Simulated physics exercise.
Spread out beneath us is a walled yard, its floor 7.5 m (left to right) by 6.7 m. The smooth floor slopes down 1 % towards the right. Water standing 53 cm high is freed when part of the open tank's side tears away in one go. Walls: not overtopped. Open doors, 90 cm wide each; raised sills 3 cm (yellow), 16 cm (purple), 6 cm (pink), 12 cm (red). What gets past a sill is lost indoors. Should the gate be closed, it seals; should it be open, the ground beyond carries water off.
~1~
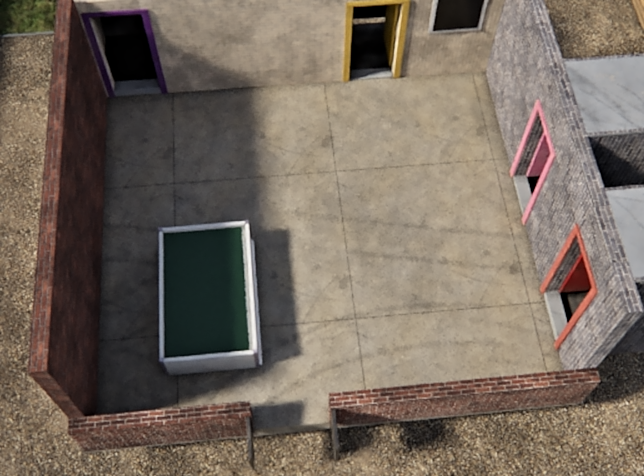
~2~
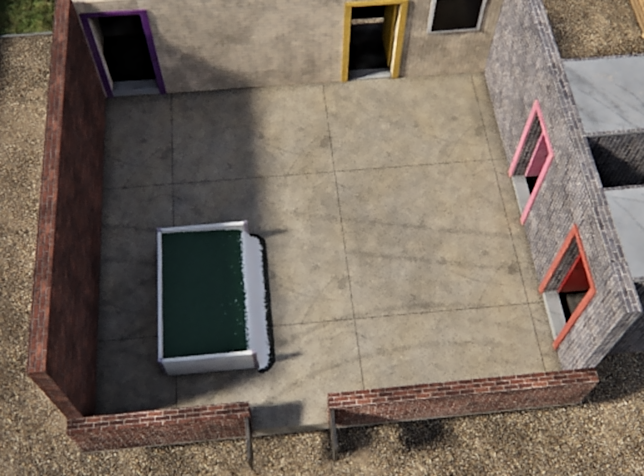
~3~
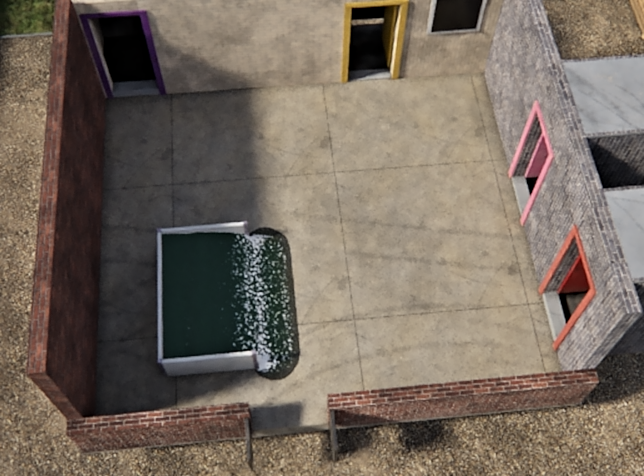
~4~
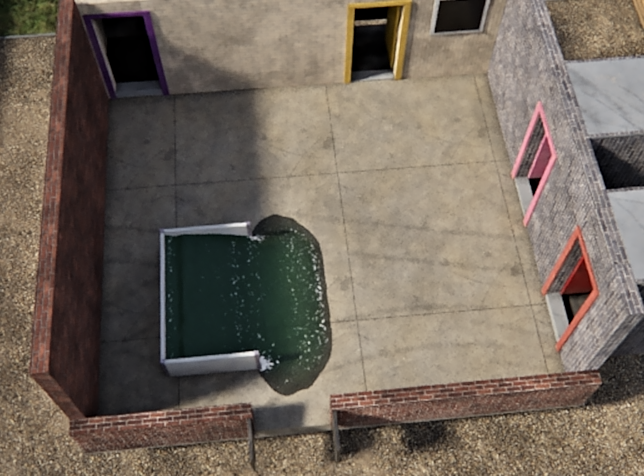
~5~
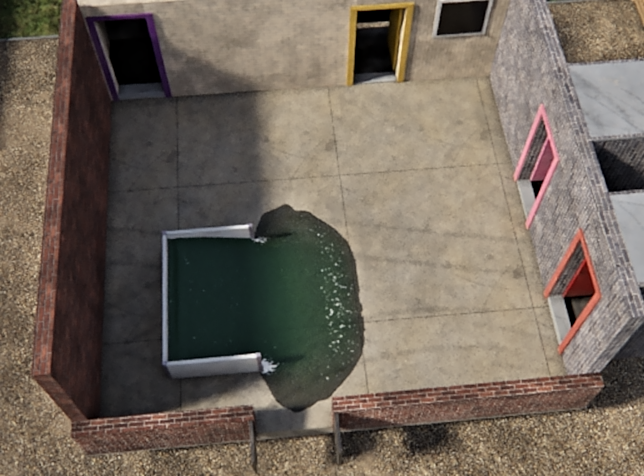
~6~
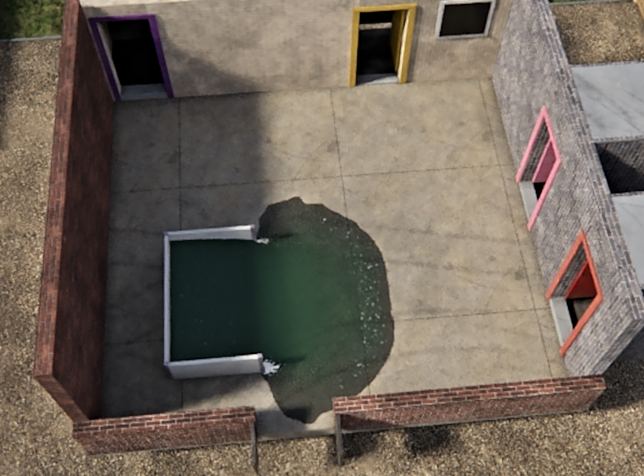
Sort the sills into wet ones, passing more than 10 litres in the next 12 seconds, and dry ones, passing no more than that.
Yellow door: Wet; purple door: Dry; pink door: Wet; red door: Wet.
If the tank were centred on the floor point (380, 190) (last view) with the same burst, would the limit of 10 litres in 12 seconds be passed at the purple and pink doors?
Purple: Within limit; pink: Too much.
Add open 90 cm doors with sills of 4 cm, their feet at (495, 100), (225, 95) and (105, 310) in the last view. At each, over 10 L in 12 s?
Taking them in order, the first gets enough, the second too little and the third too little.
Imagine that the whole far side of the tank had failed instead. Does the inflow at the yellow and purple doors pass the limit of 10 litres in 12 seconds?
Lab note: Vs limit, yellow door limit exceeded; purple door limit exceeded.
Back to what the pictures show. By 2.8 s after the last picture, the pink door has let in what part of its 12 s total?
Fraction in by then: Around 55 per cent.
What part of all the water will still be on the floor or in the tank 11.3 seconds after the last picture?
84 %.
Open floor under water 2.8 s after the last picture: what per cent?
I'd guess around 50 %.
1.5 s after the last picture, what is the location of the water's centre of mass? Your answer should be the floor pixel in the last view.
Near (358, 295).
Then, 0.7 s after the last picture water covers 35 % of the floor and is deepest (19 cm) near (268, 334); yellow door not reached, purple door not reached, pink door not reached, red door not reached.
Then, 1.5 s after the last picture water covers 45 % of the floor and is deepest (24 cm) near (533, 274); yellow door not reached, purple door not reached, pink door 10 cm at the sill, 1 L in, red door 23 cm at the sill, 6 L in.
Then, 2.8 s after the last picture water covers 50 % of the floor and is deepest (23 cm) near (530, 395); yellow door not reached, purple door not reached, pink door 15 cm at the sill, 57 L in, red door 23 cm at the sill, 62 L in.
Then, 6.3 s after the last picture water covers 55 % of the floor and is deepest (13 cm) near (485, 83); yellow door 4 cm at the sill, 2 L in, purple door not reached, pink door 8 cm at the sill, 99 L in, red door 8 cm at the sill, 94 L in.
Then, 11.3 s after the last picture water covers 85 % of the floor and is deepest (8 cm) near (518, 212); yellow door 6 cm at the sill, 37 L in, purple door 2 cm at the sill, 0 L in, pink door 8 cm at the sill, 102 L in, red door 5 cm at the sill, 94 L in.
